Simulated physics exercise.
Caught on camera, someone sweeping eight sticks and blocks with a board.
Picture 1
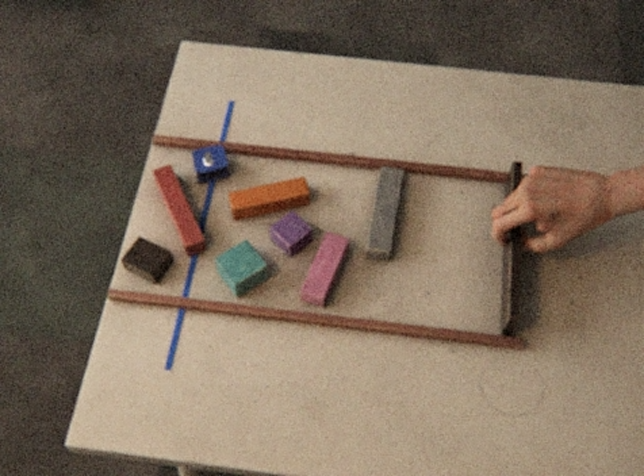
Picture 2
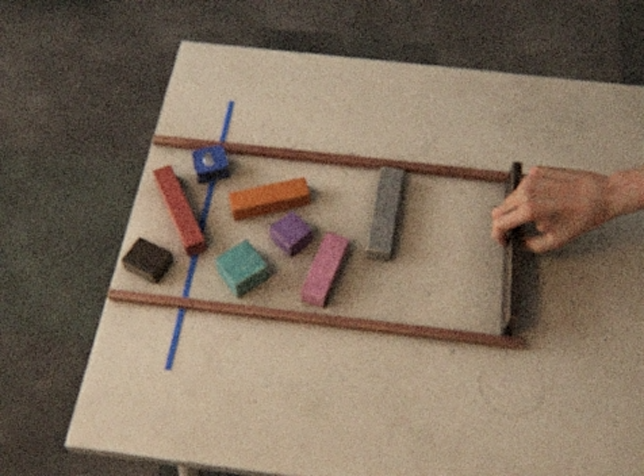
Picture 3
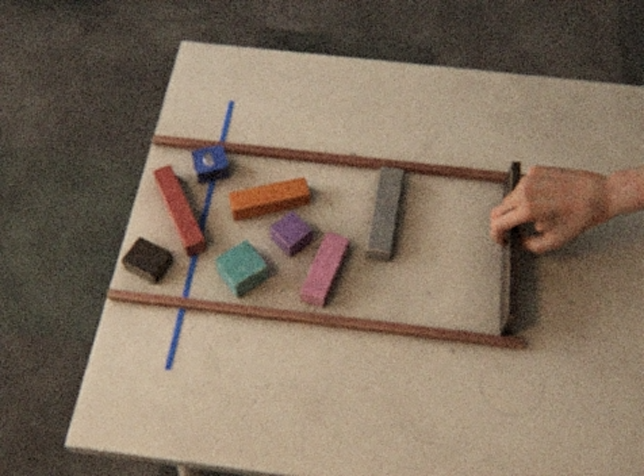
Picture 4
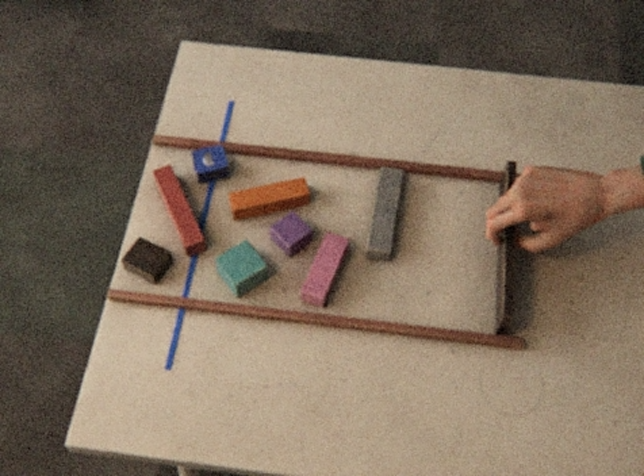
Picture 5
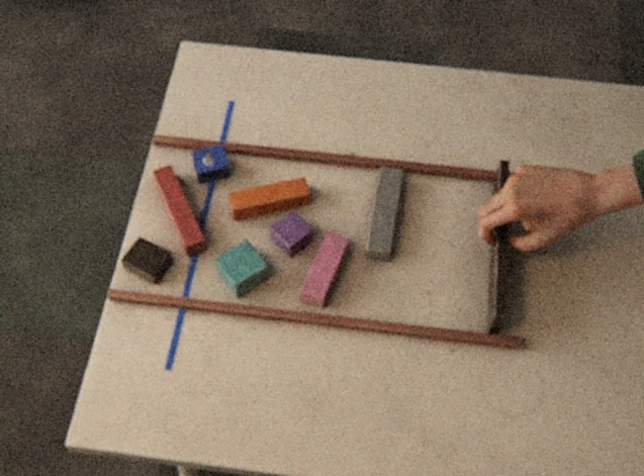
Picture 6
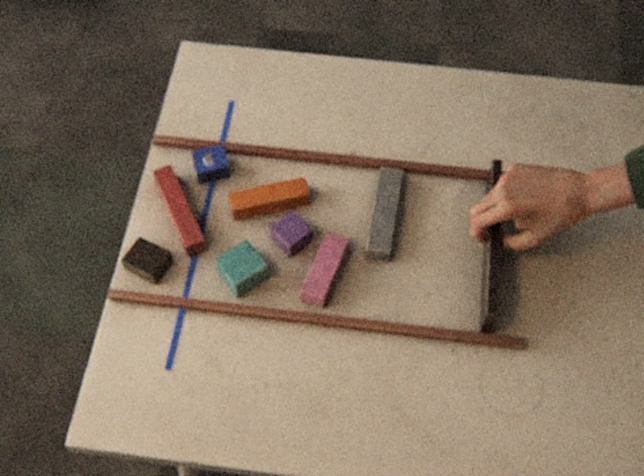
A hand sliding a dark board slightly left between two wooden rails, while the scattered coloured blocks ahead of it stay still.
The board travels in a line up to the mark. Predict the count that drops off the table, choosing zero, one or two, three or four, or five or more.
The count that drops off is one or two.
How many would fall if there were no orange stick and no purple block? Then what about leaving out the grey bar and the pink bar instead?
Taking the two tries in turn, it comes to 1 and 0.
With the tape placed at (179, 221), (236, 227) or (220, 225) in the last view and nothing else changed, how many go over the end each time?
Try 1: 4; try 2: 0; try 3: 1.
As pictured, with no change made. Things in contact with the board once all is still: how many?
Contact count: 2.
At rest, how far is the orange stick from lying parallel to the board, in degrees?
I'd estimate about 40 degrees.
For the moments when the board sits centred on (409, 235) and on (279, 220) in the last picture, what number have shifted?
I count 0 first and 6 after.
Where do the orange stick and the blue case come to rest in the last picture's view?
The orange stick stops around (152, 187); the blue case around (159, 157).
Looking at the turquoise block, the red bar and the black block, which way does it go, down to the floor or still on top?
The turquoise block keeps its place, the red bar is gone, and the black block is gone.
Soon after, none off yet; black block at rest near (147, 260); red bar at rest near (179, 210); blue case at rest near (211, 165).
At rest, the number that fall off is one or two; fallen, red bar and black block.
